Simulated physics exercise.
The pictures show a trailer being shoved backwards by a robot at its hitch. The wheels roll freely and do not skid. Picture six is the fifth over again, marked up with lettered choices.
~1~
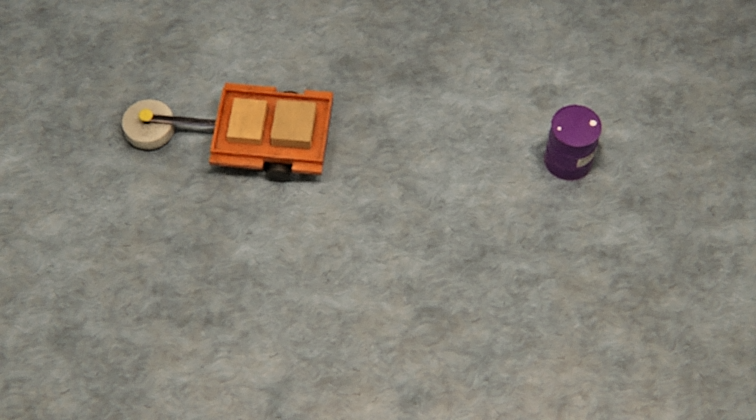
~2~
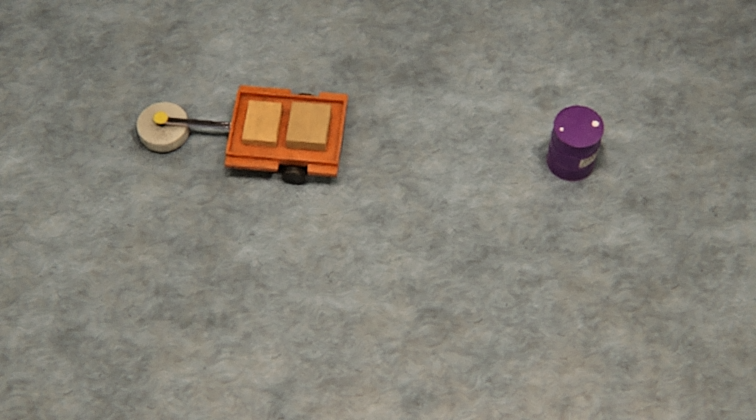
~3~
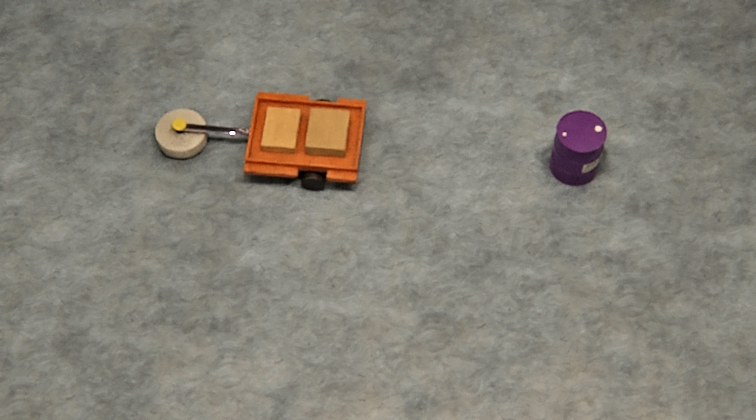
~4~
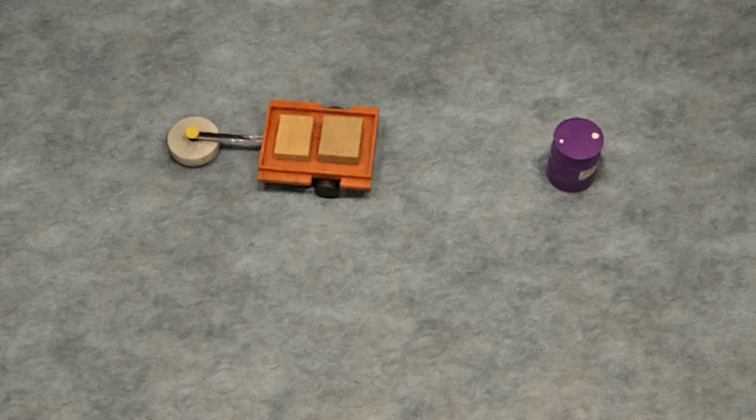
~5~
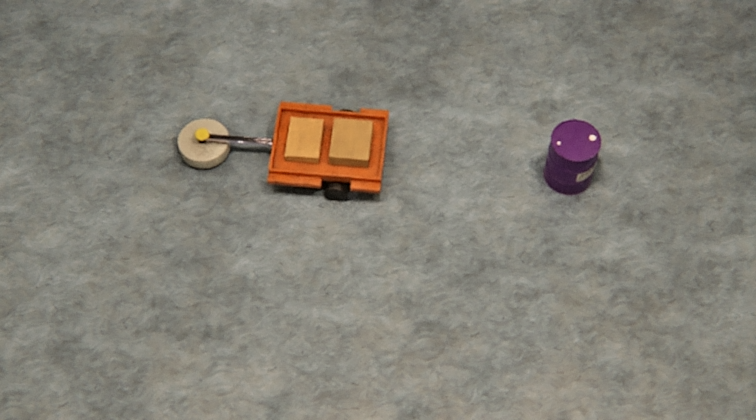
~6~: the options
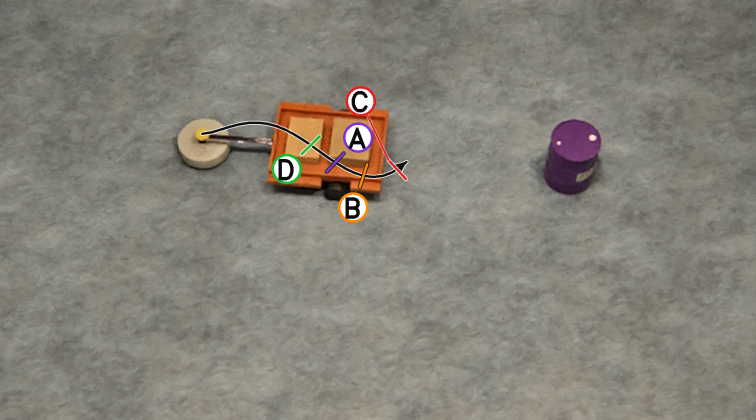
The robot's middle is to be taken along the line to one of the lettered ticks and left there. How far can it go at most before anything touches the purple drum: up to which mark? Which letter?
No farther than A.
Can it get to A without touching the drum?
For that mark, yes.
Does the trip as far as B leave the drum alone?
No.
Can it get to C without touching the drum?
No.
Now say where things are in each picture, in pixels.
Purple drum (568, 160); robot (148, 122); orange cart (272, 126), in the first picture.
Robot (163, 125); orange cart (287, 129); purple drum (571, 161), in the second picture.
Robot (181, 132); orange cart (306, 135); purple drum (573, 166), in the third picture.
Robot (194, 139); orange cart (319, 143); purple drum (570, 173), in the fourth picture.
Robot (204, 142); orange cart (329, 145); purple drum (568, 175), in the fifth picture.
On the marked copy, A at (335, 162); B at (363, 176); C at (397, 169); D at (311, 145); the route from (202, 134) via (308, 143) to (407, 162).
With A. Early on, robot (253, 130), cart (375, 150).
Further on, robot (302, 146), cart (427, 162).
At the end, robot (336, 170), cart (465, 169); nothing has been touched.
As for the rest, B is too far, the drum has been hit; C is too far, the drum has been hit; D is safe but short.
